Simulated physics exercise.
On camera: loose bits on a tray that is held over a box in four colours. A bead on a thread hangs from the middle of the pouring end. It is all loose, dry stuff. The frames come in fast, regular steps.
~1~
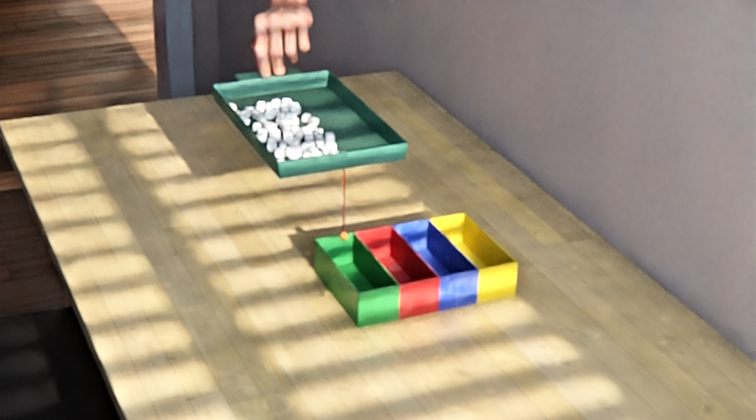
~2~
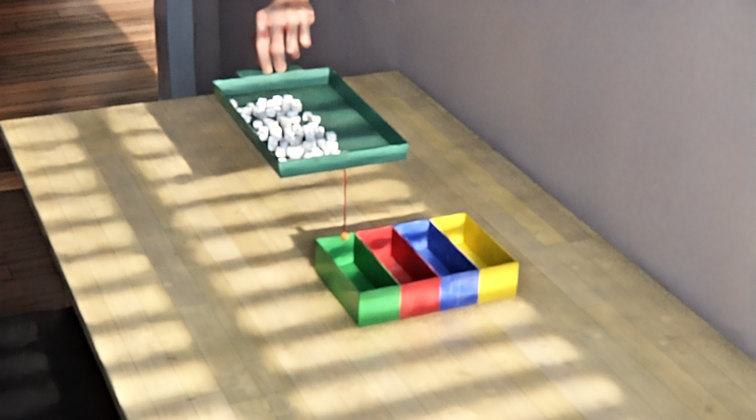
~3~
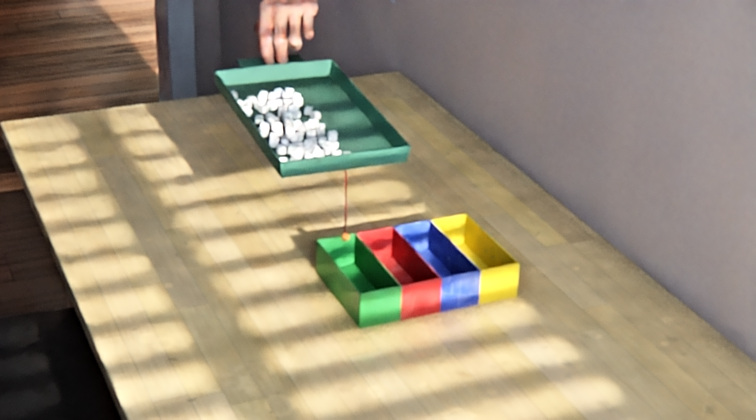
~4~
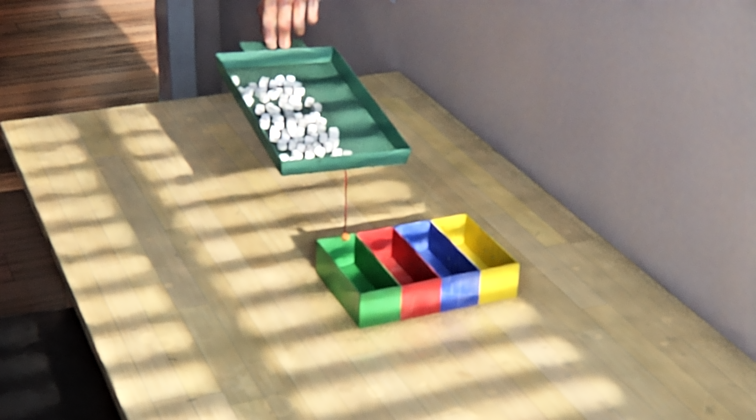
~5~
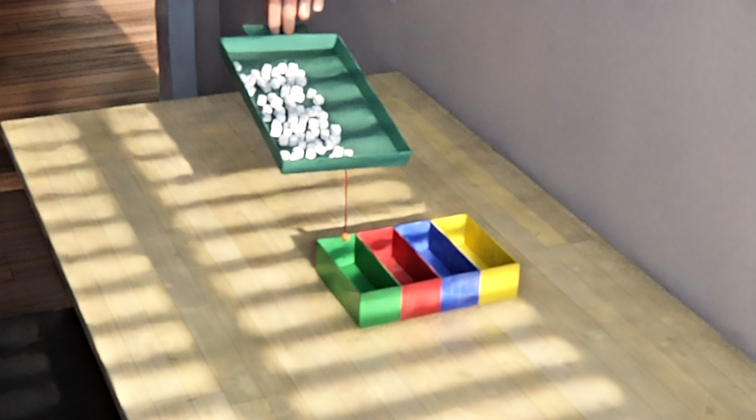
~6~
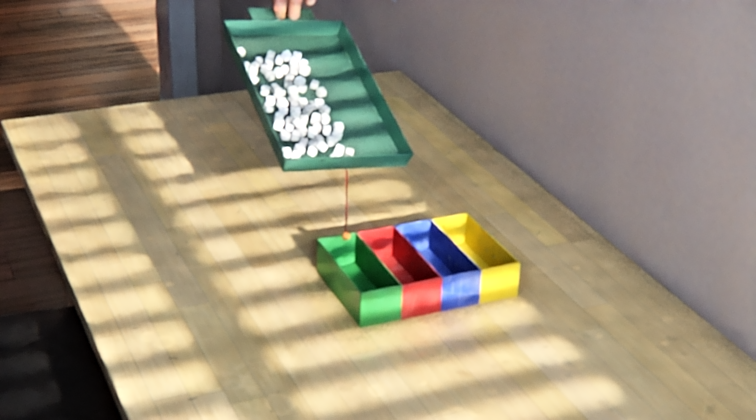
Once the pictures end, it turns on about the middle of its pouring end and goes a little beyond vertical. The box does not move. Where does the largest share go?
The red cell gets the most.
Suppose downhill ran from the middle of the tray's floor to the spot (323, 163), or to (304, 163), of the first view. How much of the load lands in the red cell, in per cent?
In turn 0 and 0 in a hundred.
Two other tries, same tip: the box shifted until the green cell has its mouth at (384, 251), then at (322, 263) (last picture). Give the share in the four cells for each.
First some 80, then 100 per cent.
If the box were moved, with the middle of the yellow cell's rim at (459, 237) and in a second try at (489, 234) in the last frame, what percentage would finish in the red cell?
In turn 40 and 50 in a hundred.
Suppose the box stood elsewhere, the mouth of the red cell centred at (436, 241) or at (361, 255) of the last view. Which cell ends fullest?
At the first place the green cell, at the second the cell in blue.
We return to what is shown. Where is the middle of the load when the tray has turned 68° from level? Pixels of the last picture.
Close to (367, 146).
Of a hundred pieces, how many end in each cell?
Green cell: 20 %, red cell: 50 %, blue cell: 20 %, yellow cell: 0 %.
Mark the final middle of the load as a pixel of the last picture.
At about (404, 289).
Shortly afterwards, tray tipped steeply; all but a few on the tray; a little falling or outside the box.
Next, tray tipped past a quarter turn; the bulk on the tray; a little in the red cell; a little in the blue cell; only a few in the green cell; only a few in the yellow cell; only a few falling or outside the box.
Some moments later, tray tipped past a quarter turn; near half in the red cell; near a quarter in the green cell; near a quarter in the blue cell; only a few in the yellow cell; a little falling or outside the box.
In the end, tray tipped past a quarter turn; near half in the red cell; near a quarter in the green cell; near a quarter in the blue cell; only a few in the yellow cell; a little outside the box.
